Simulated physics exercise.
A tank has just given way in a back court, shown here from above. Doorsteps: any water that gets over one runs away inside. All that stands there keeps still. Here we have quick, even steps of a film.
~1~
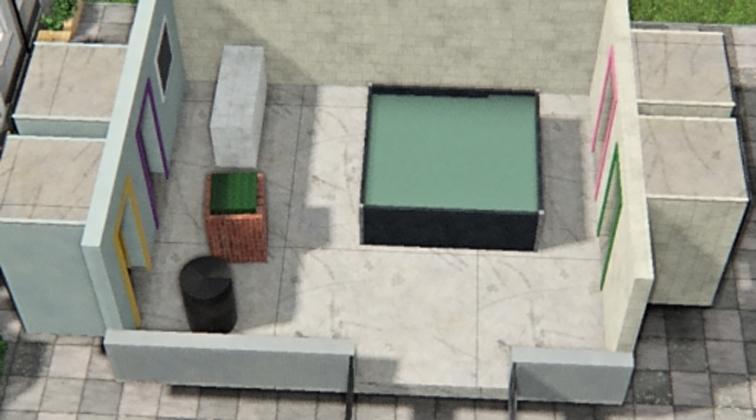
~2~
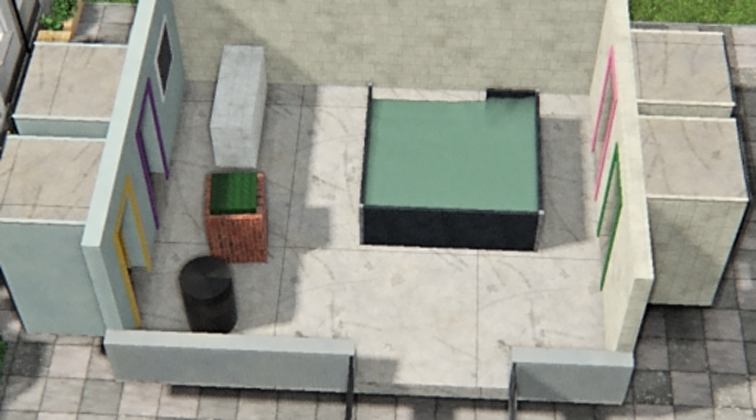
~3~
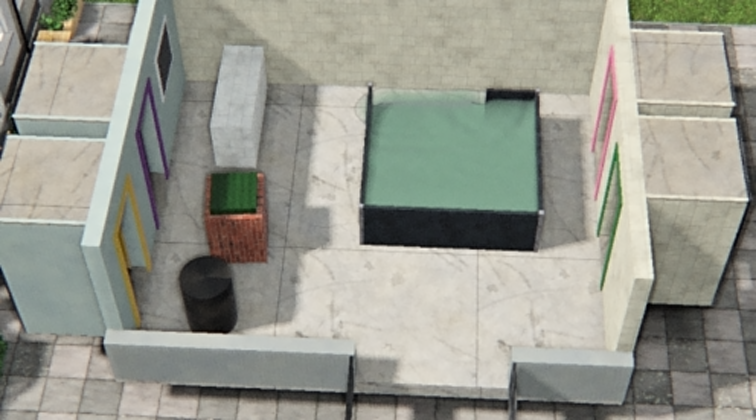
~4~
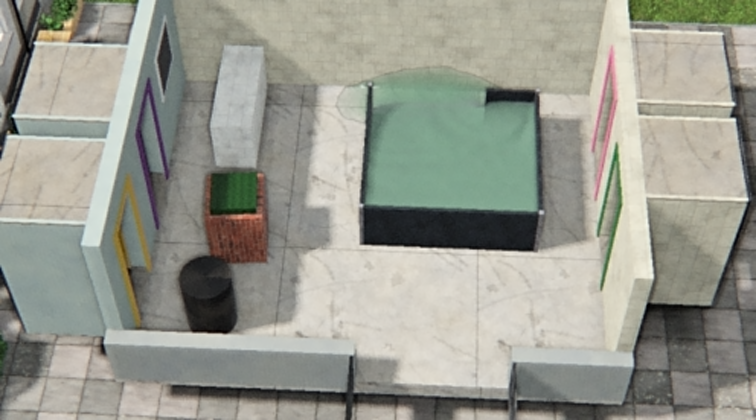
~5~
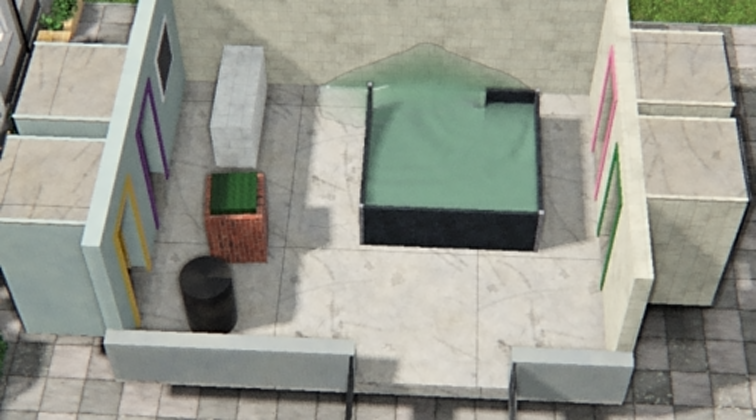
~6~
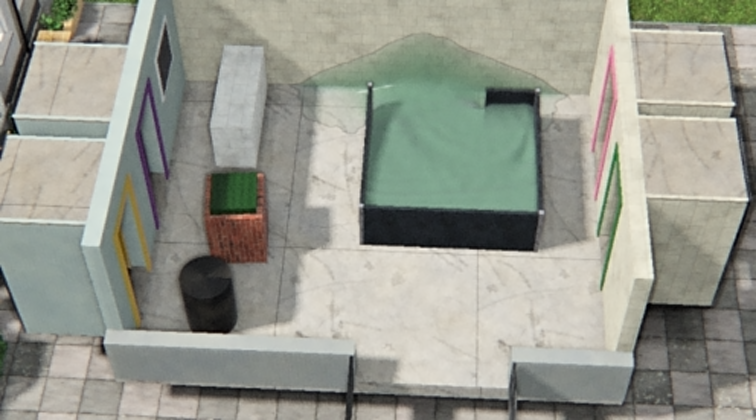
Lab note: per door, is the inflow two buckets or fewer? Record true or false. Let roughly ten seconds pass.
Pink door true; green door false; yellow door true; purple door true.
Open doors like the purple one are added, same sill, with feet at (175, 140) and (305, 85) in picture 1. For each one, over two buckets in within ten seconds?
Falls short; exceeds the limit.
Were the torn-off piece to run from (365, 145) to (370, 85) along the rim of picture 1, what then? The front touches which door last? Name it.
I'd pick the door marked green.
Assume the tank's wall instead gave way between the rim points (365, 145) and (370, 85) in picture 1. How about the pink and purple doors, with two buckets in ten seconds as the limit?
In brief, the pink door stops short; the purple door goes past the mark.
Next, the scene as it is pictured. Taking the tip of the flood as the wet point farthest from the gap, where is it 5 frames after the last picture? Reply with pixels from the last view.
By then the tip should be at about (187, 80).
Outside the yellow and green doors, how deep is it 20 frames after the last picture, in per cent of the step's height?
In order: Roughly 20 and 100 in a hundred.
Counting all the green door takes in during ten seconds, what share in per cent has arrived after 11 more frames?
Close to 0 out of every hundred.
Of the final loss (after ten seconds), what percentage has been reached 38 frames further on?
Estimate: Some 50 %.
A moment on, water covers 20 % of the floor; the pink door wet at the sill, nothing in, the green door not reached, the yellow door not reached, the purple door not reached.
Next, water covers 40 % of the floor; the pink door wet at the sill, nothing in, the green door wet at the sill, nothing in, the yellow door not reached, the purple door not reached.
Then, water covers 80 % of the floor; the pink door wet at the sill, nothing in, the green door wet at the sill, nothing in, the yellow door wet at the sill, nothing in, the purple door under two buckets in.
Later, water covers 95 % of the floor; the pink door wet at the sill, nothing in, the green door over two buckets in, the yellow door wet at the sill, nothing in, the purple door under two buckets in.
In the end, water covers 100 % of the floor; the pink door wet at the sill, nothing in, the green door over two buckets in, the yellow door under two buckets in, the purple door under two buckets in.
